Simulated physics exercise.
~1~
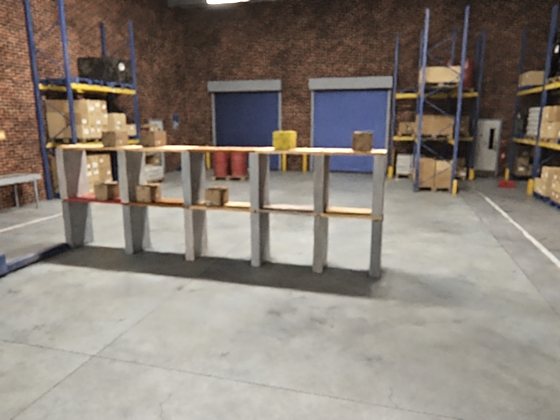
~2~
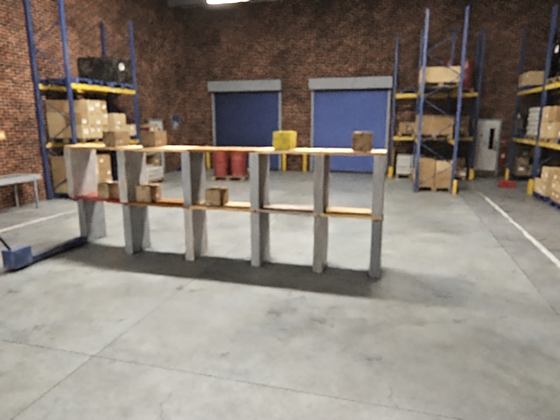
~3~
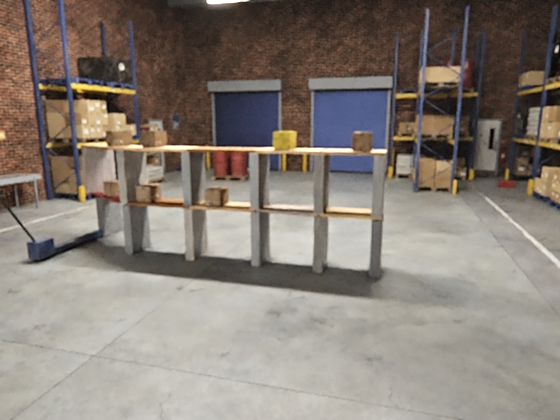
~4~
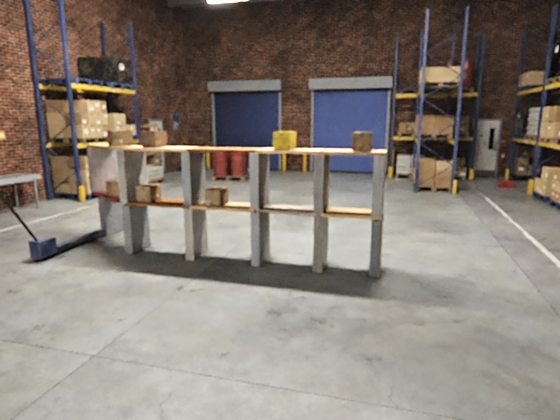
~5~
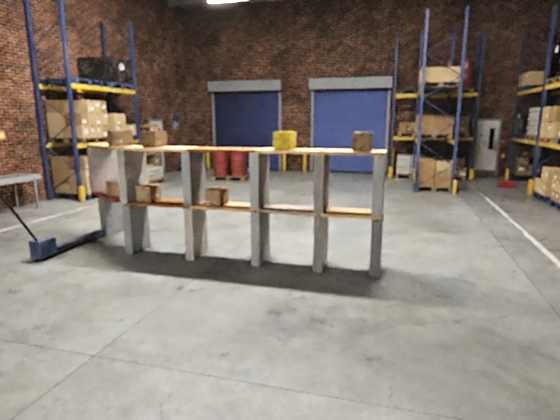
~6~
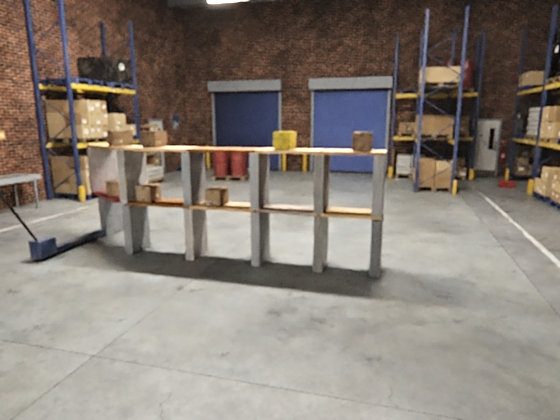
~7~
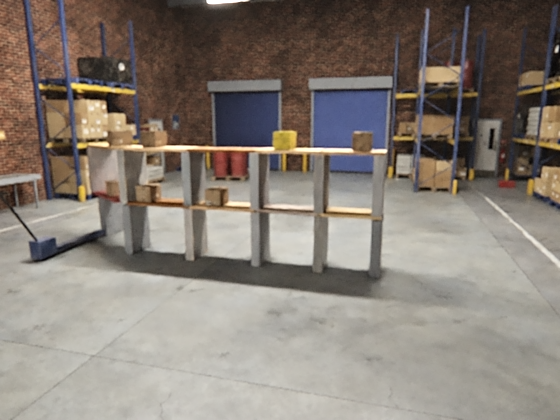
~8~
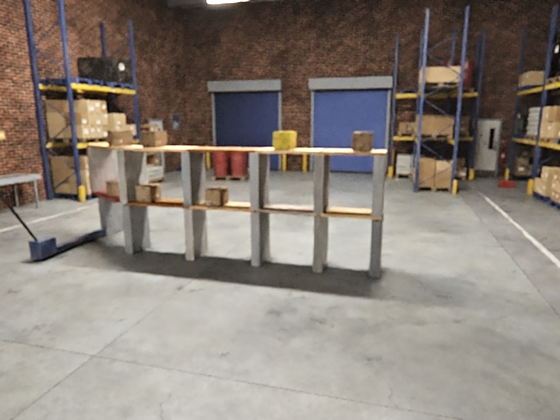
In a brick warehouse, a low blue floor jack nudges the left end of two-tier makeshift shelving slightly rightward, leaving everything standing.
